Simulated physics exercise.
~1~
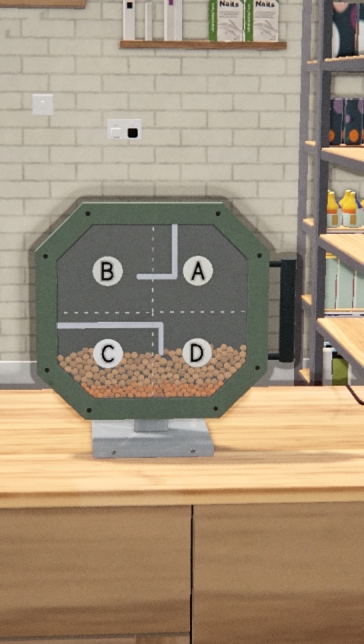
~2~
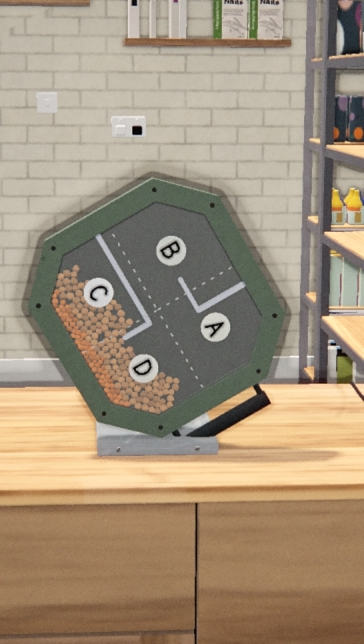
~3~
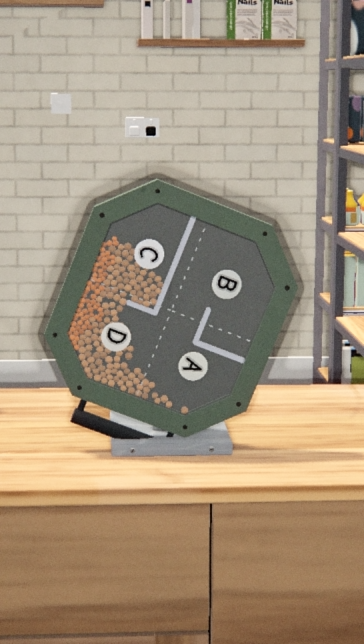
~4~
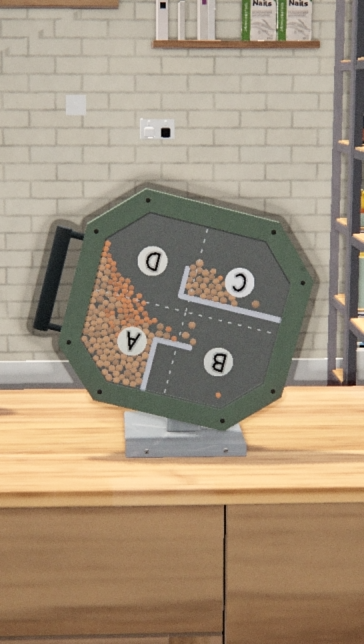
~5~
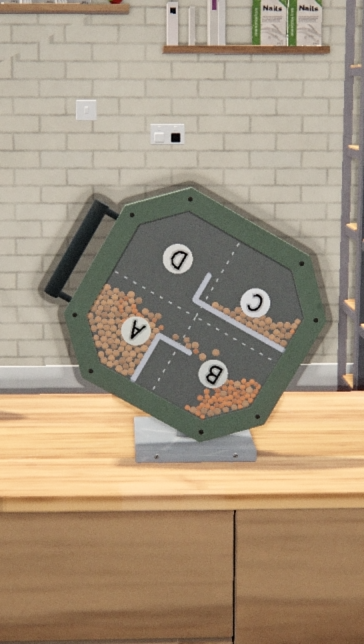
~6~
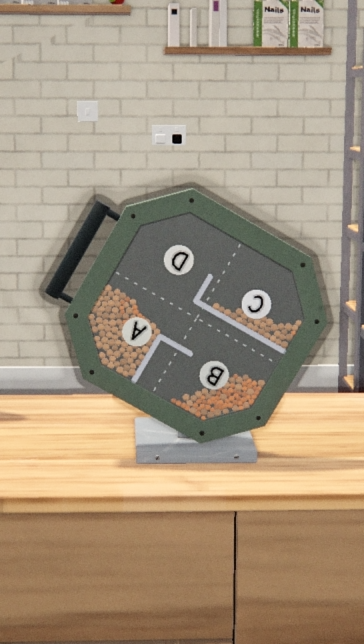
On a wooden counter, a green-rimmed octagonal sorter turns clockwise past upside down, its beads tumbling and settling in A, B and C.
